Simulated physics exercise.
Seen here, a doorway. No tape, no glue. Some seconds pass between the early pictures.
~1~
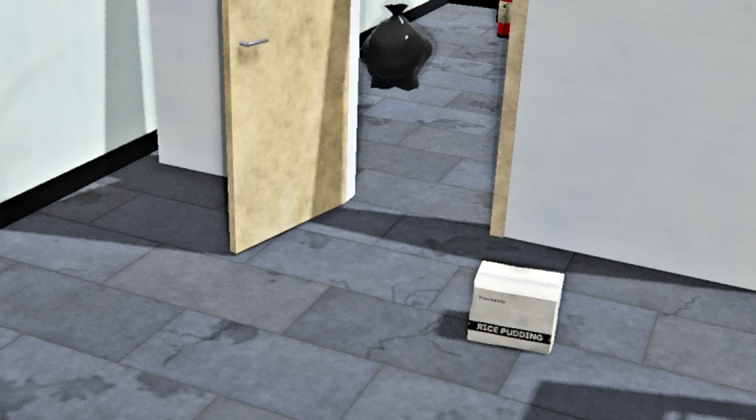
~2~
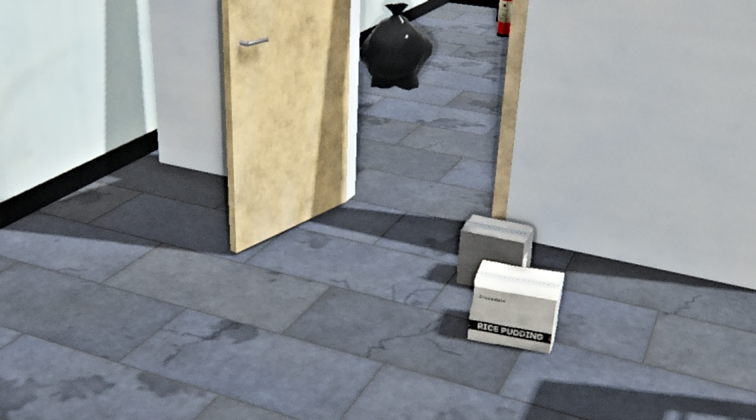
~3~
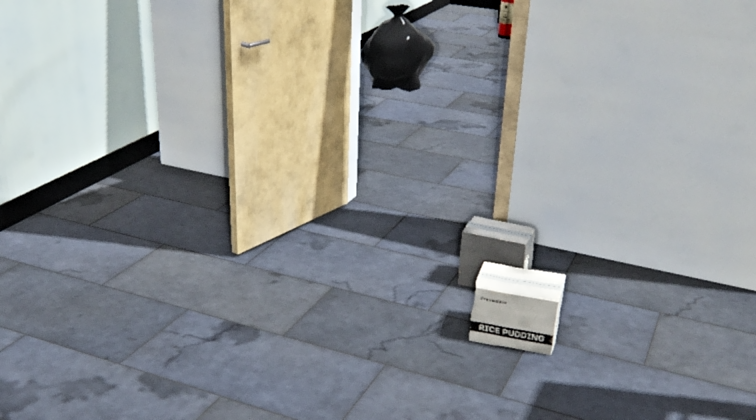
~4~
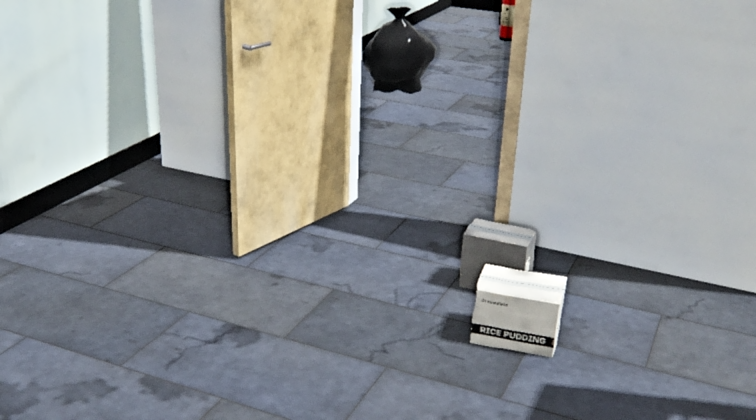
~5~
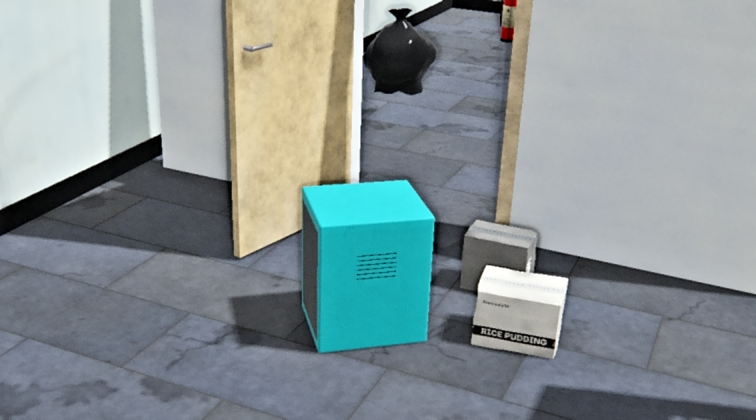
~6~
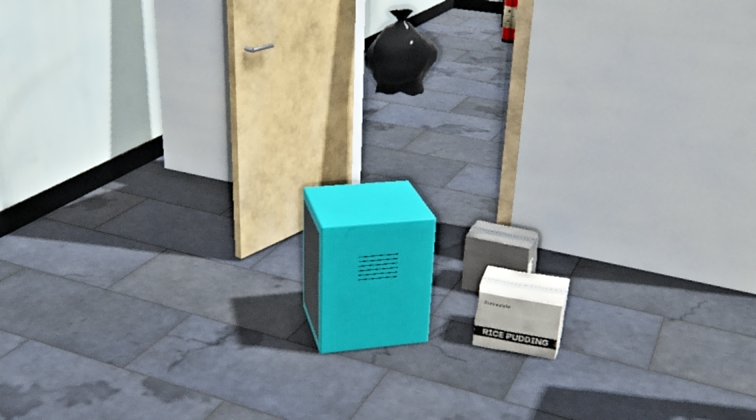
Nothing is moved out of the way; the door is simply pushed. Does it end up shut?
Outcome: The door shuts.
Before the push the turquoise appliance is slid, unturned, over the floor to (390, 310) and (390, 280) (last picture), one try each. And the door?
First, it shuts; second, it jams.
Then, 0.70 s past the last view, open by 73°.
Then, 1.20 s past the last view, open by 26°.
Finally, open by 0°; all 3 still in place. Final places as the last picture's camera would see them, turquoise appliance near (366, 265).
